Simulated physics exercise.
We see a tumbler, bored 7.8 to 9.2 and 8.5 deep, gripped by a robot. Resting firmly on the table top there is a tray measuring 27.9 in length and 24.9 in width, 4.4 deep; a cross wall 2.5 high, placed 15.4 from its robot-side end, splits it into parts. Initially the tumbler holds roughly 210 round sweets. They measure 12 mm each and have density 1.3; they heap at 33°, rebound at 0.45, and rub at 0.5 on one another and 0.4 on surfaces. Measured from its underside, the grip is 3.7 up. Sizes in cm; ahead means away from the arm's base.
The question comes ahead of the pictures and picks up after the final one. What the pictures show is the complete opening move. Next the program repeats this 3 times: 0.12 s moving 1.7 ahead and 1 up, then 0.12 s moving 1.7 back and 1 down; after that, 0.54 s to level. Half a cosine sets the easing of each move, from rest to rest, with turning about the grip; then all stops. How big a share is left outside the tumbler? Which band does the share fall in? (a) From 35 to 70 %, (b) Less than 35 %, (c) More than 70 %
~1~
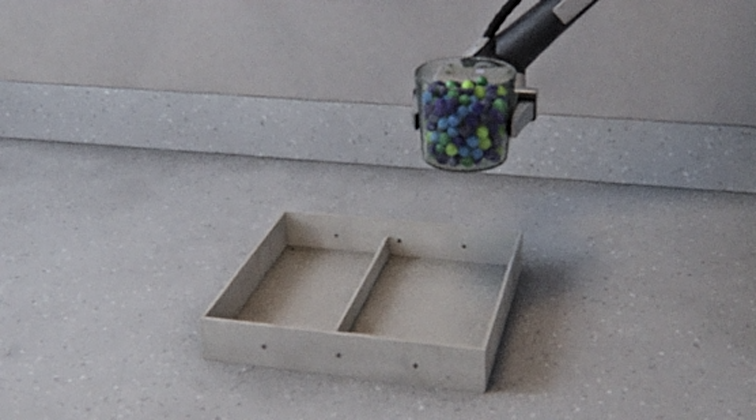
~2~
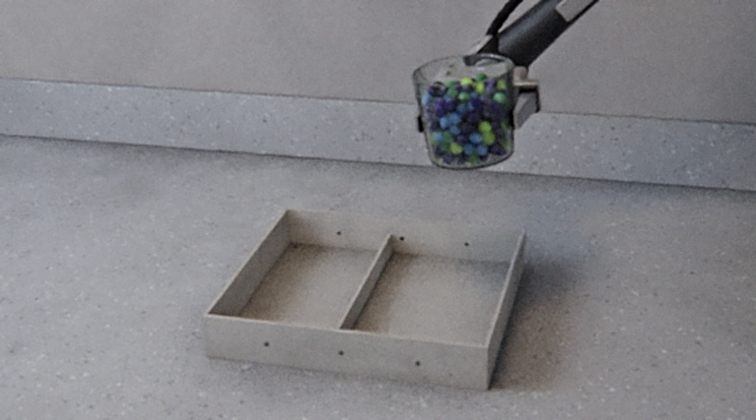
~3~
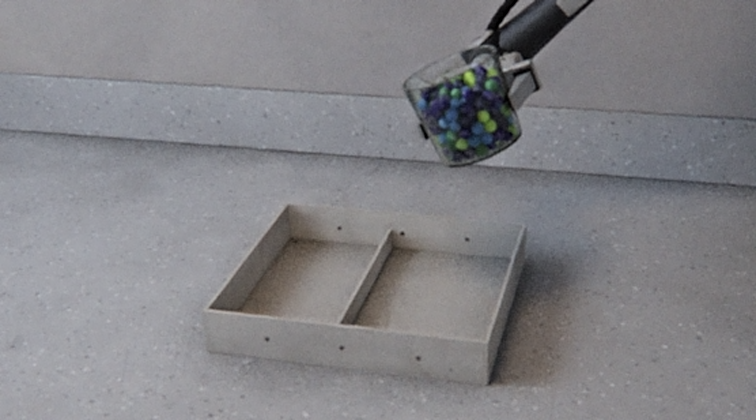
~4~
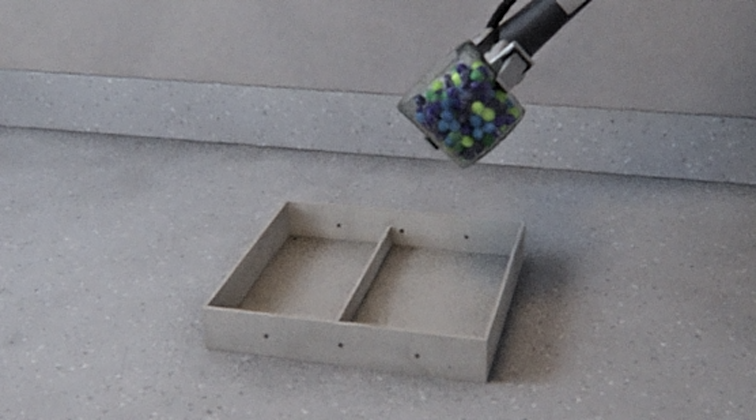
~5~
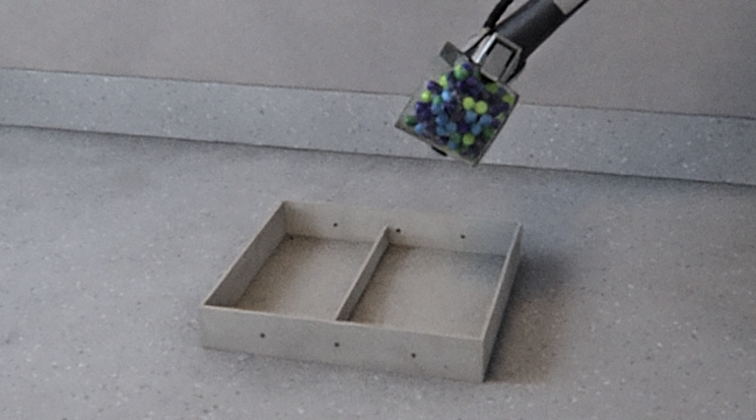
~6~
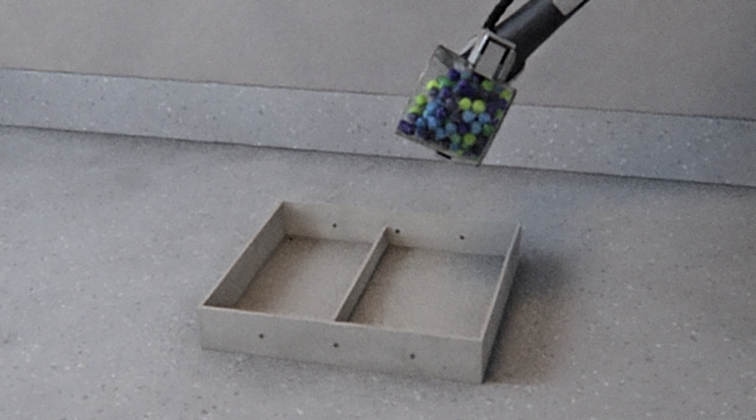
Option b: Less than 35 %.
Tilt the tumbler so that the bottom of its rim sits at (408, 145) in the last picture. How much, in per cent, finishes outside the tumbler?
Somewhere around 65 %.
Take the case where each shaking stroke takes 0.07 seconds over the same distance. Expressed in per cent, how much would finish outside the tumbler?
In that case it would be near 50 percent.
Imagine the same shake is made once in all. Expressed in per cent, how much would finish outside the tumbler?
Roughly 5 in a hundred.
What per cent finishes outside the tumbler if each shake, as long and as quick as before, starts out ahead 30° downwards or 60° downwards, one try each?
I'd say close to 10 percent for the first and close to 0 percent for the second.
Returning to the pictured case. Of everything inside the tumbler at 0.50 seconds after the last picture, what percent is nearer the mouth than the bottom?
Near 45 in a hundred.
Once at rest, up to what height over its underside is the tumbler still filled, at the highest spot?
The top sits some 8.0 cm up.
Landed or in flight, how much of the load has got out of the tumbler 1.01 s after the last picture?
Close to 25 per cent of the load is out at that point.
Then, 0.50 s later, tilted 66° forward, highest piece 24 above the table; 180 in the tumbler, 7 in the far-side part, 6 in the robot-side part, 15 in flight or on a rim.
Then, 1.01 s later, tilted 30° forward, highest piece 26 above the table; 160 in the tumbler, 23 in the far-side part, 22 in the robot-side part, 3 in flight or on a rim.
Then, 1.46 s later, level, highest piece 26 above the table; 160 in the tumbler, 24 in the robot-side part, 24 in the far-side part.
Then, 2.51 s later, level, highest piece 26 above the table; 160 in the tumbler, 24 in the robot-side part, 24 in the far-side part.
At rest, 160 in the tumbler, 24 in the robot-side part, 24 in the far-side part. That is 23 % outside the tumbler.
